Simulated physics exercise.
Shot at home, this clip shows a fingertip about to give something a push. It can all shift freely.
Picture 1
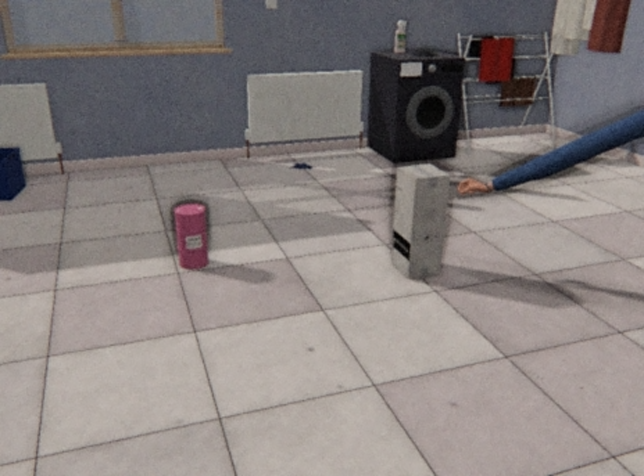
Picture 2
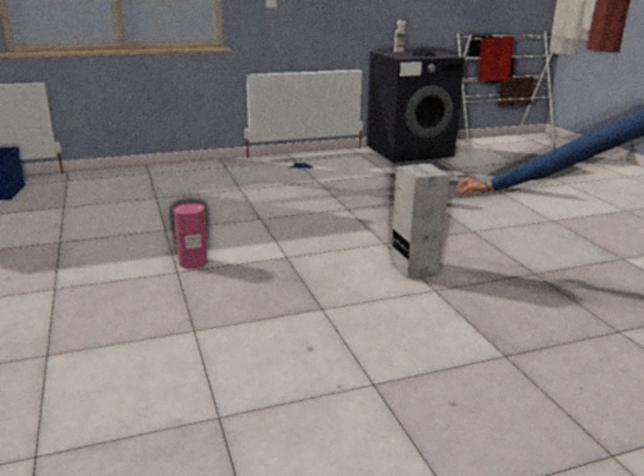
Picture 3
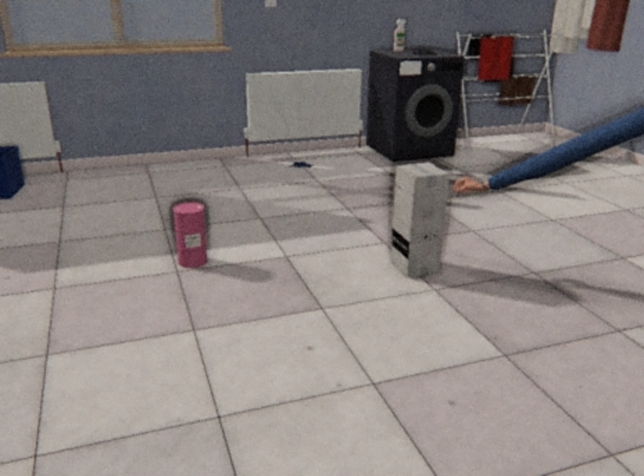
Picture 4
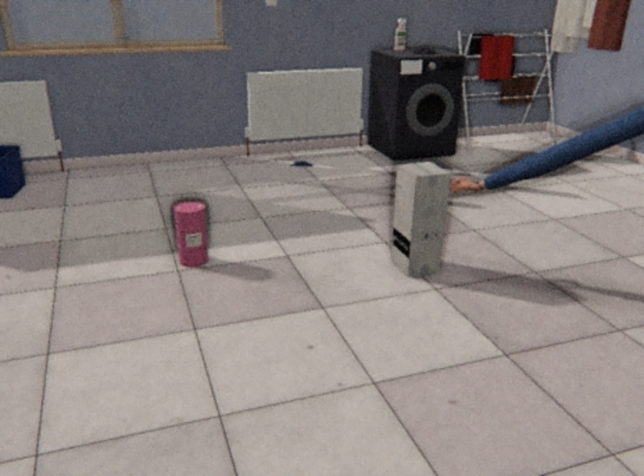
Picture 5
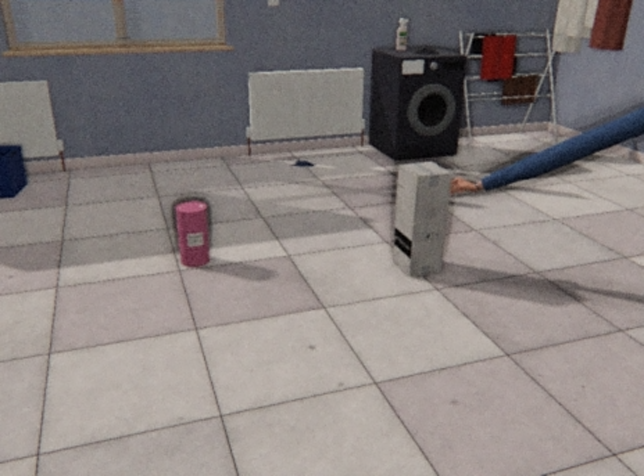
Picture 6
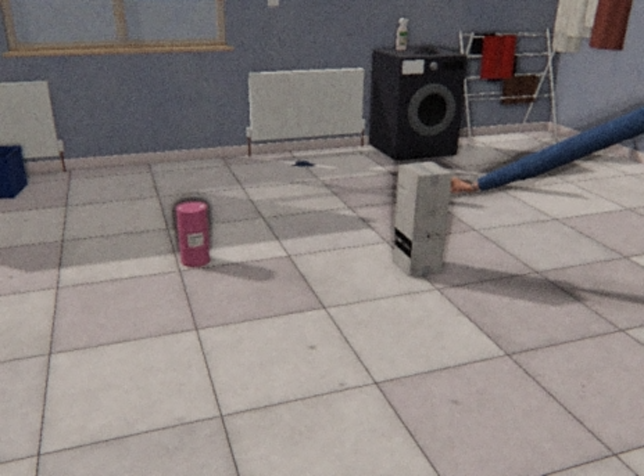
A hand stays nearly still beside a white box on a tiled floor near a pink canister.
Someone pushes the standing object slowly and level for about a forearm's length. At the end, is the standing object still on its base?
No - seems it won't stay vertical after all.
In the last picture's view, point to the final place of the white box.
Roughly (349, 261).
Then, 0.60 s past the last view, white box rocked 23° from its first pose near (401, 220).
Then, 1.00 s past the last view, white box rocked 66° from its first pose near (365, 241).
Finally, down or leaning hard on the floor, white box. Final places as the last picture's camera would see them, white box near (349, 261).
